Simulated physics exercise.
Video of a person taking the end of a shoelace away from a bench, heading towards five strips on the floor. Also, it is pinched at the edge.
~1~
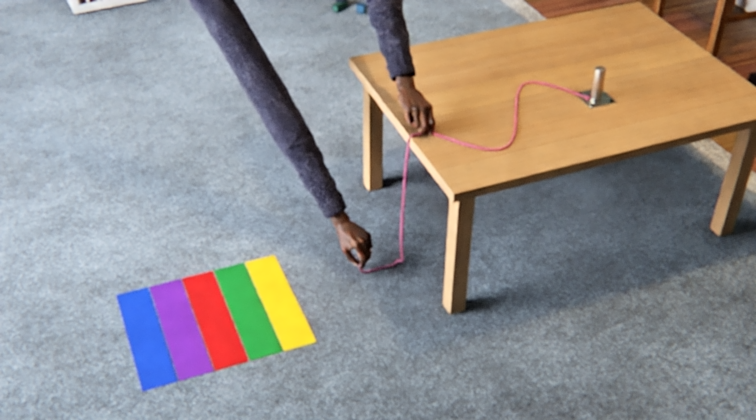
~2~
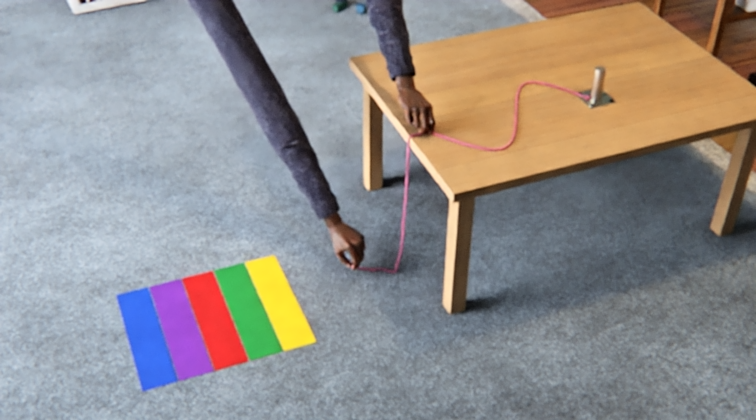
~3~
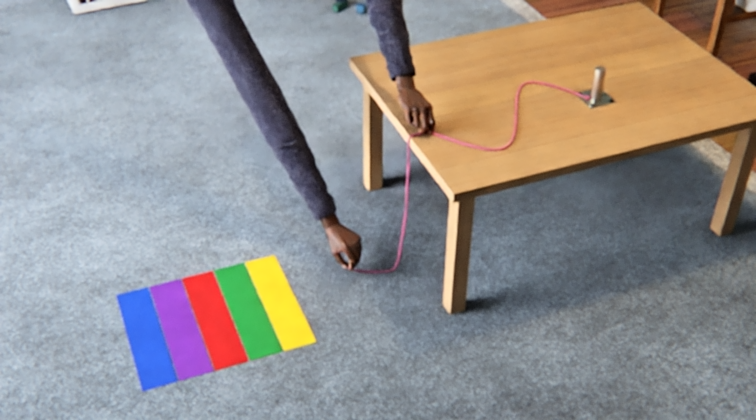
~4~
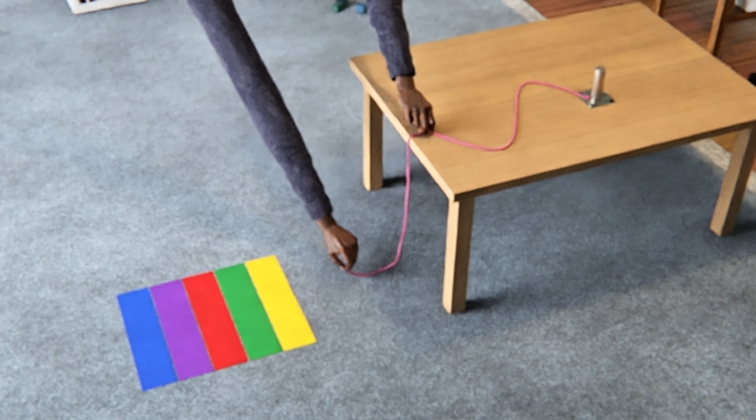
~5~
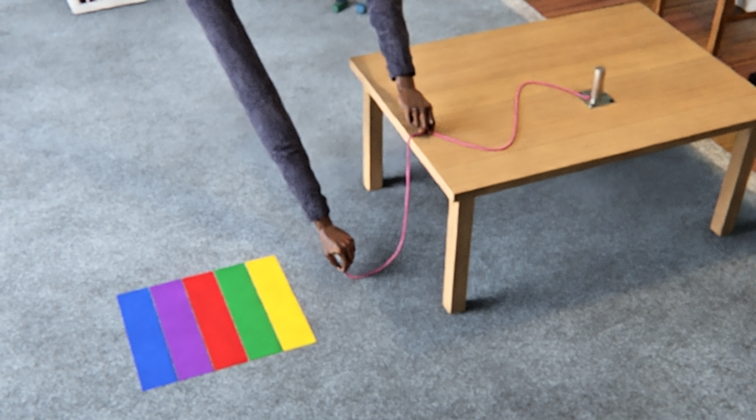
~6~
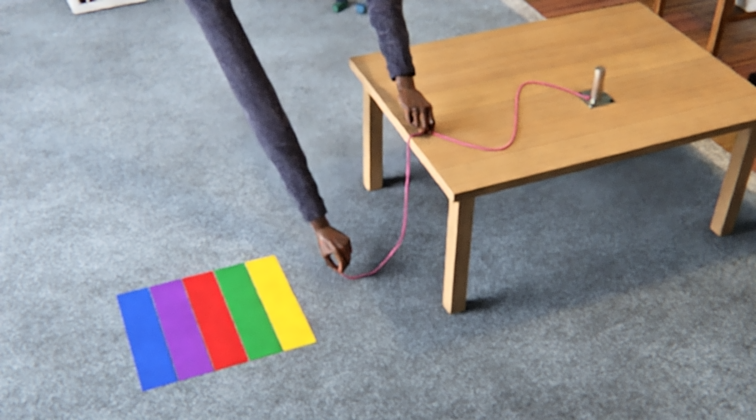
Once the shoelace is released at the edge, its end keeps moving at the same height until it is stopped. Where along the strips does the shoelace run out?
Over the blue strip.
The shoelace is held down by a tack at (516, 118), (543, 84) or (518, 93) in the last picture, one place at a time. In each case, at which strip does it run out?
The colour under the end would be red in the first try, purple in the second and purple in the third.
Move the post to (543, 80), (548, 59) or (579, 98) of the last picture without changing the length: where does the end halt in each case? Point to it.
Taking the tries in turn, you get (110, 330), (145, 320) and (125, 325).
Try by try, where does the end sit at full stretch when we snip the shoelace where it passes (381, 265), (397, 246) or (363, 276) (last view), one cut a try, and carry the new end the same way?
Close to (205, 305) first, close to (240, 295) next, and close to (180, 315) last.
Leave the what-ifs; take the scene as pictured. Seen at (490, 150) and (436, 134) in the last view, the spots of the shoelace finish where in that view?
In that view they sit near (398, 147) and near (349, 178).
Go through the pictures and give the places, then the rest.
End (359, 265); yellow (293, 330); green (260, 339); red (225, 348); purple (190, 358); blue (155, 368), in the first frame.
End (352, 267); shoelace through (556, 87) (516, 107) (503, 148) (424, 133) (406, 191) (400, 254), in the second frame.
End (349, 268), in the third frame.
End (346, 268); shoelace through (556, 87) (516, 107) (503, 148) (424, 133) (408, 190) (399, 254), in the fourth frame.
End (342, 269), in the fifth frame.
End (339, 270); shoelace through (556, 87) (516, 107) (503, 148) (424, 133) (407, 190) (393, 252), in the sixth frame.
Soon after, end near (196, 308); over red.
Then, end near (163, 317); over purple.
At full stretch, end near (142, 322); over blue. It halts on the blue strip.
